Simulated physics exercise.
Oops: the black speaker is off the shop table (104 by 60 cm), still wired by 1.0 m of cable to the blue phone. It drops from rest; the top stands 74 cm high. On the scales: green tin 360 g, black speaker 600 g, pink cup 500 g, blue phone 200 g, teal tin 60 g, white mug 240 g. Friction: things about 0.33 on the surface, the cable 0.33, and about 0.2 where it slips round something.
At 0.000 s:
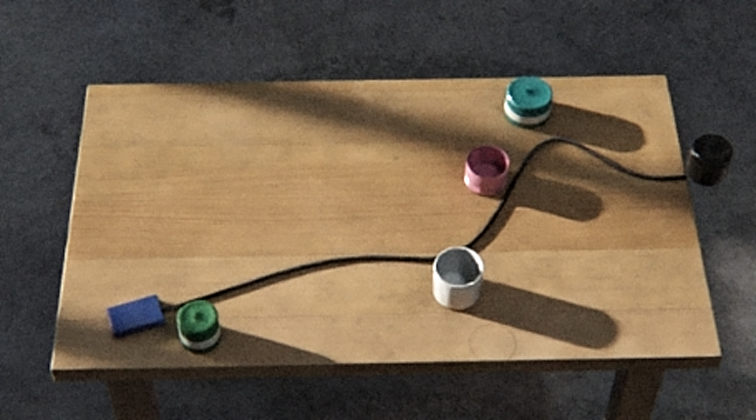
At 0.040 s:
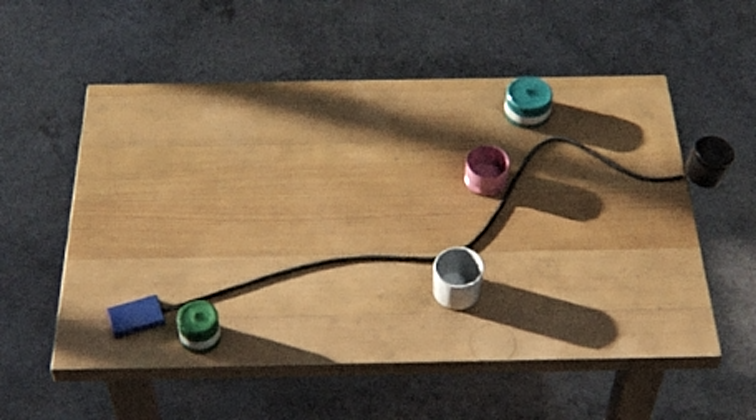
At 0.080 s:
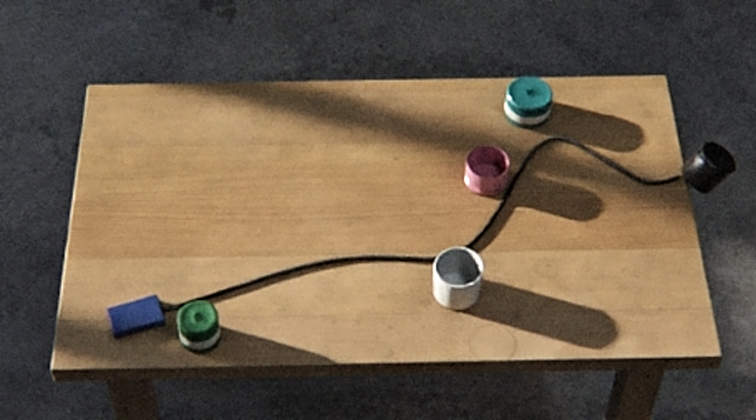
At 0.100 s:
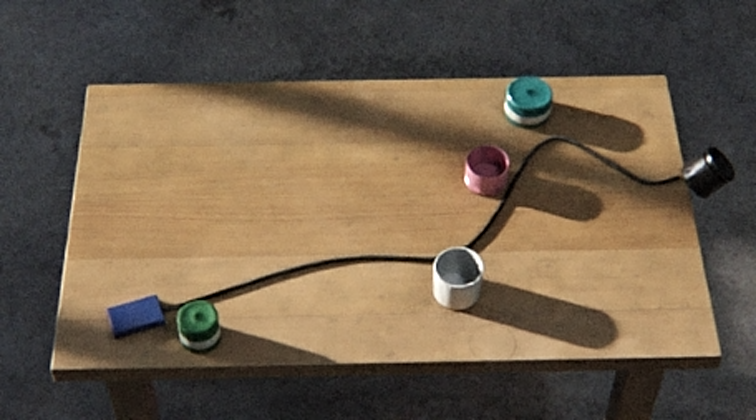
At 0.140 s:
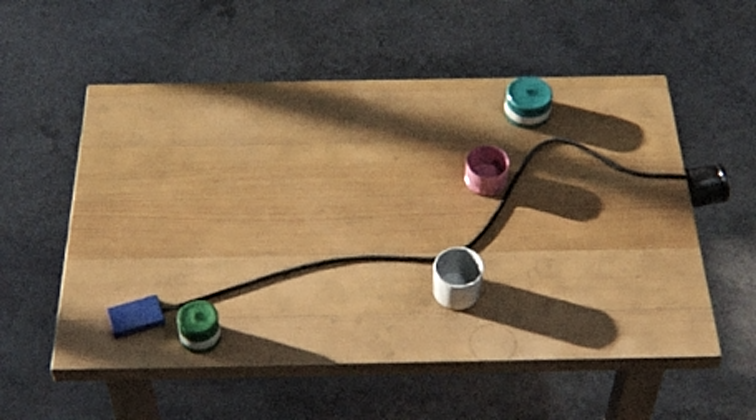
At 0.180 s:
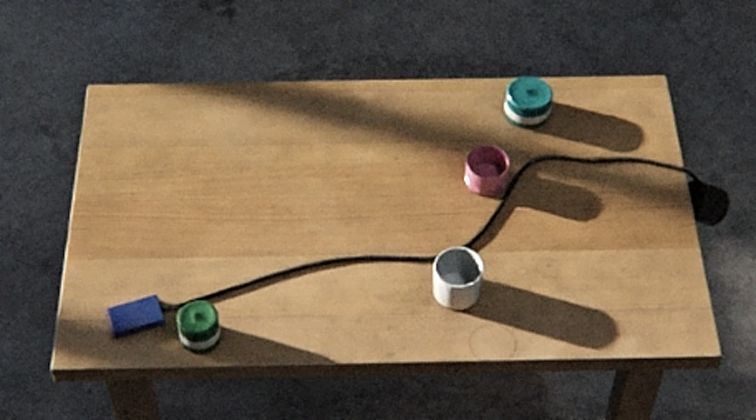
The video shows a wooden table holding two tins, a pink cup, a white mug and a small blue object wired to a black cylindrical object at the right edge, which tilts and moves slightly downward, shifting the cable.
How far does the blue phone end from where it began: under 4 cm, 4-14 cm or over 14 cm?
The blue phone ends far away.
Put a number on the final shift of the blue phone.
Blue phone over the edge.
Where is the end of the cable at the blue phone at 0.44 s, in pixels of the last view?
At about (351, 278).
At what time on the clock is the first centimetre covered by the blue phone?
About: Blue phone 0.26 s.
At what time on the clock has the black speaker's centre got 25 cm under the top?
About: 0.30 s.
At 0.4 s, the cable's tail end at (351, 278); blue phone 31 cm off its start, black speaker over the edge.
At 0.7 s, the cable's tail end at (555, 216); blue phone 66 cm off its start, black speaker over the edge.
At 0.9 s, the cable's tail end at (679, 188); blue phone 88 cm off its start at (658, 193), black speaker over the edge.
At 1.2 s, the cable has left the top; blue phone over the edge, black speaker over the edge.
At 2.4 s, the cable has left the top; blue phone over the edge, black speaker over the edge.
